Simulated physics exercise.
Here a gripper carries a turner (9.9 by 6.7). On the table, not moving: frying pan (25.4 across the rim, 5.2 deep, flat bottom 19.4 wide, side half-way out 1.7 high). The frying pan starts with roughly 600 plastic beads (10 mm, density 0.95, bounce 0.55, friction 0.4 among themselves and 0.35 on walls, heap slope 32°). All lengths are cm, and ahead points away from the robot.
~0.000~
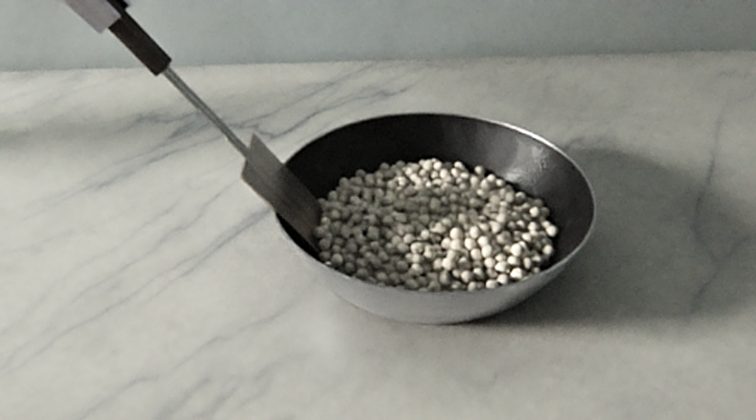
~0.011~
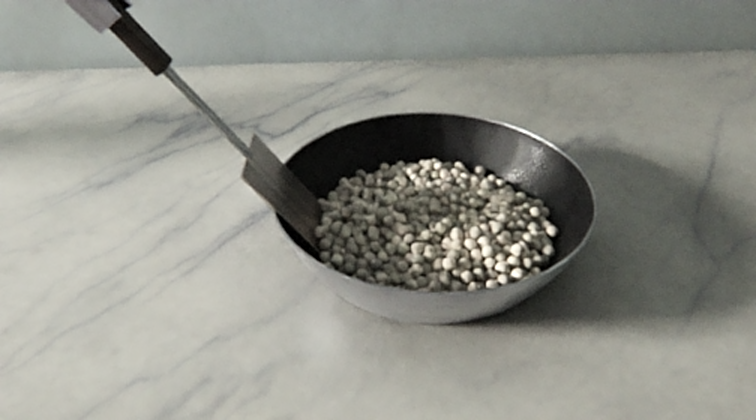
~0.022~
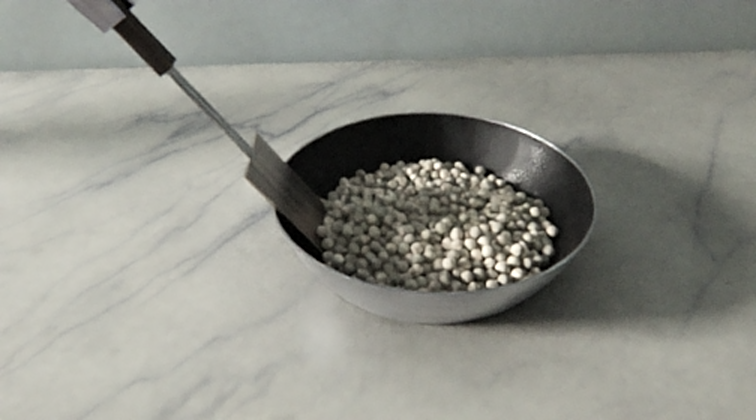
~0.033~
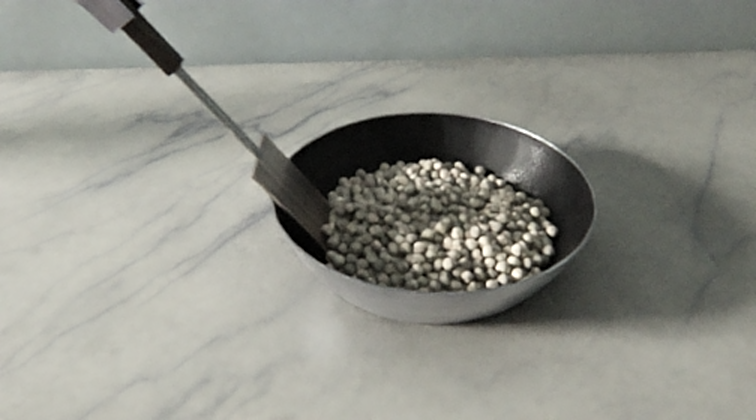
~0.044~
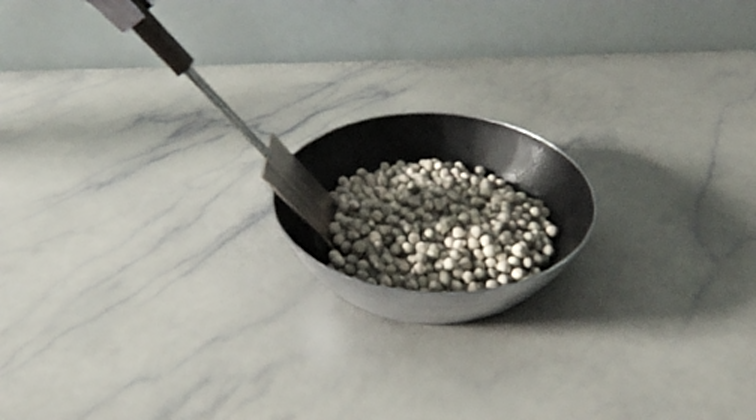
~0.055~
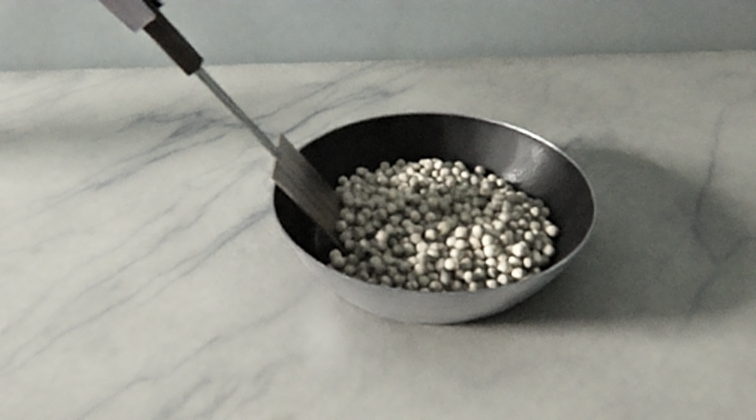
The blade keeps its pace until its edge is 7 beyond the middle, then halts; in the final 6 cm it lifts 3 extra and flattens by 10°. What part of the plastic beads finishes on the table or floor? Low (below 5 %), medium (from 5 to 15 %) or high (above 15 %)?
Share on the table or floor: Low (below 5 %).
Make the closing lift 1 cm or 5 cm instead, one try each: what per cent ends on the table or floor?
About 0 and 0 per cent.
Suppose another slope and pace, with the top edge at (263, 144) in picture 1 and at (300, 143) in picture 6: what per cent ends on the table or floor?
About 0 per cent.
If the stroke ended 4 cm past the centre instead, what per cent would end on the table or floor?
Then about 0 per cent.
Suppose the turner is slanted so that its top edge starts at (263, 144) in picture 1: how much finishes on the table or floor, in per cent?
About 0 per cent.
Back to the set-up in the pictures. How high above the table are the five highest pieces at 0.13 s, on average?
Roughly 4 cm.
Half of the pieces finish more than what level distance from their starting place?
About 2 cm.
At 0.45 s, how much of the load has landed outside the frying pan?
Roughly 0 per cent.
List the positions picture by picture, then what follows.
Turner top edge at (247, 153), sloping 56°; upper third of the load around (424, 220), from x 320 to 555, top at y 165; 595 in the frying pan, in the first picture.
Turner top edge at (247, 153), sloping 56°; upper third of the load around (424, 220), from x 320 to 555, top at y 165, in the second picture.
Turner top edge at (251, 153), sloping 56°; upper third of the load around (424, 220), from x 320 to 555, top at y 165, in the third picture.
Turner top edge at (258, 153), sloping 56°; upper third of the load around (420, 219), from x 320 to 555, top at y 165, in the fourth picture.
Turner top edge at (267, 153), sloping 56°; upper third of the load around (421, 218), from x 320 to 555, top at y 165, in the fifth picture.
Turner top edge at (276, 153), sloping 56°; upper third of the load around (423, 217), from x 325 to 555, top at y 165; 595 in the frying pan, in the sixth picture.
After 0.13 s, sloping 56°, highest piece 4 above the table; 595 in the frying pan.
After 0.21 s, sloping 52°, highest piece 5 above the table; 595 in the frying pan.
After 0.45 s, sloping 46°, highest piece 6 above the table; 593 in the frying pan, 2 on the table or floor.
After 1.50 s, sloping 46°, highest piece 5 above the table; 592 in the frying pan, 3 on the table or floor.
At rest, 592 in the frying pan, 3 on the table or floor. That is 1 % on the table or floor.
